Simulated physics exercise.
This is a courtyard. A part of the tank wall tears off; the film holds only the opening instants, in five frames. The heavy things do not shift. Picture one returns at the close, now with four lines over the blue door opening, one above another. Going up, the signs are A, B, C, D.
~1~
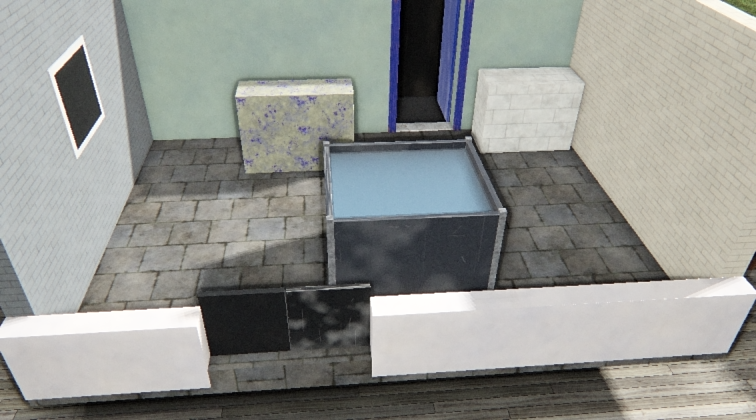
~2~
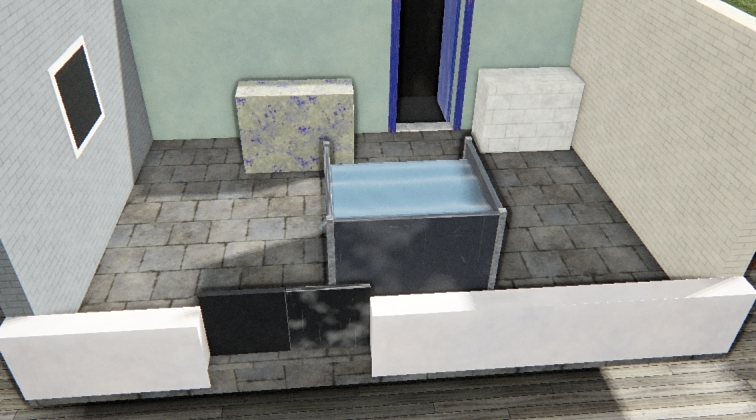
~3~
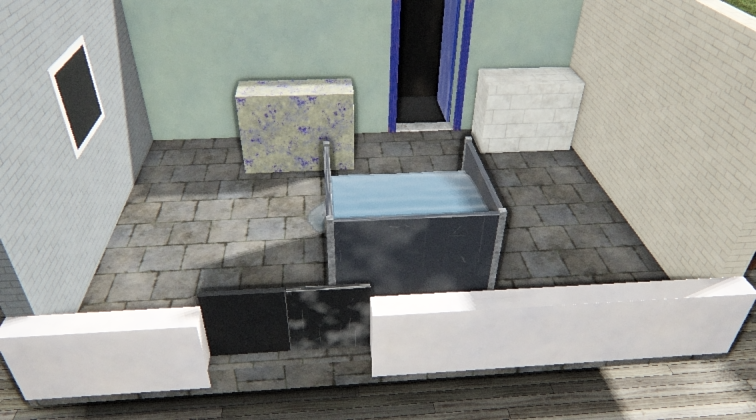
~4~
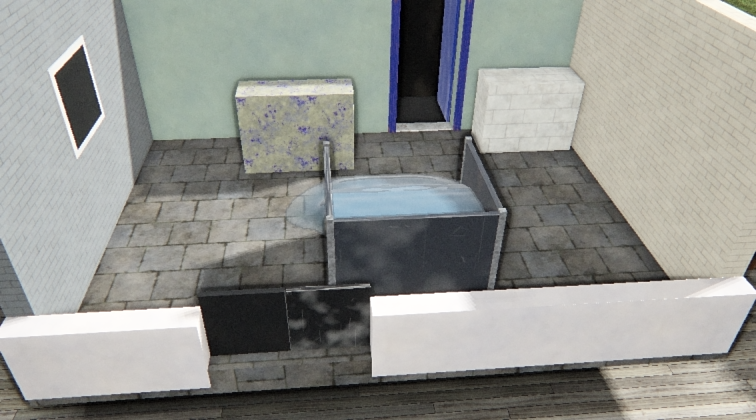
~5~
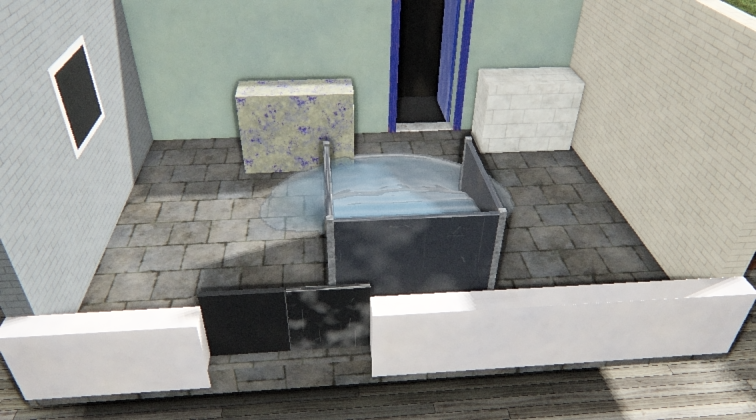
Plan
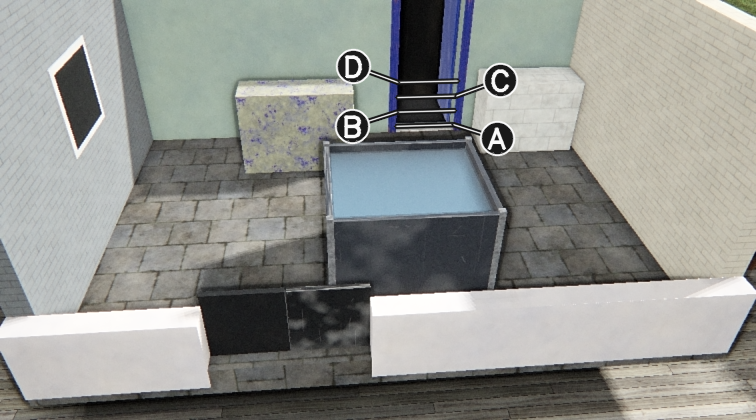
At first, a square dark-walled tank of still blue water stands in a paved courtyard before a blue doorway. Its far side opens and the water inside sinks, rippling. Then a thin, rounded sheet of water emerges behind and to the left, spreading wider across the paving.
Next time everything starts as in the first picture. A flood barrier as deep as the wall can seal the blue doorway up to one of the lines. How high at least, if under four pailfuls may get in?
C is the one.
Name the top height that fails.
Height B.
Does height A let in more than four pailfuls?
Yes.
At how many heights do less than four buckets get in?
Two of them.
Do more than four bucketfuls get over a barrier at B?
Yes.
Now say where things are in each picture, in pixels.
Water in the tank at rest, its middle at (406, 183); foot of the blue doorway at (424, 131); shut gate at (286, 298).
Water covers 2 % of the ground, its front hidden from here.
Water covers 5 % of the ground, its front hidden from here.
Water covers 11 % of the ground, its front hidden from here.
Water covers 19 % of the ground and shows as far out as (294, 180).
On the marked copy, A at (425, 125); B at (426, 111); C at (427, 96); D at (428, 81); from the bottom up A, B, C, D.
With A, dozens of bucketfuls pour in.
With B, about 8 bucketfuls get in.
With C, a splash gets over, under a bucket.
With D, nothing gets over.
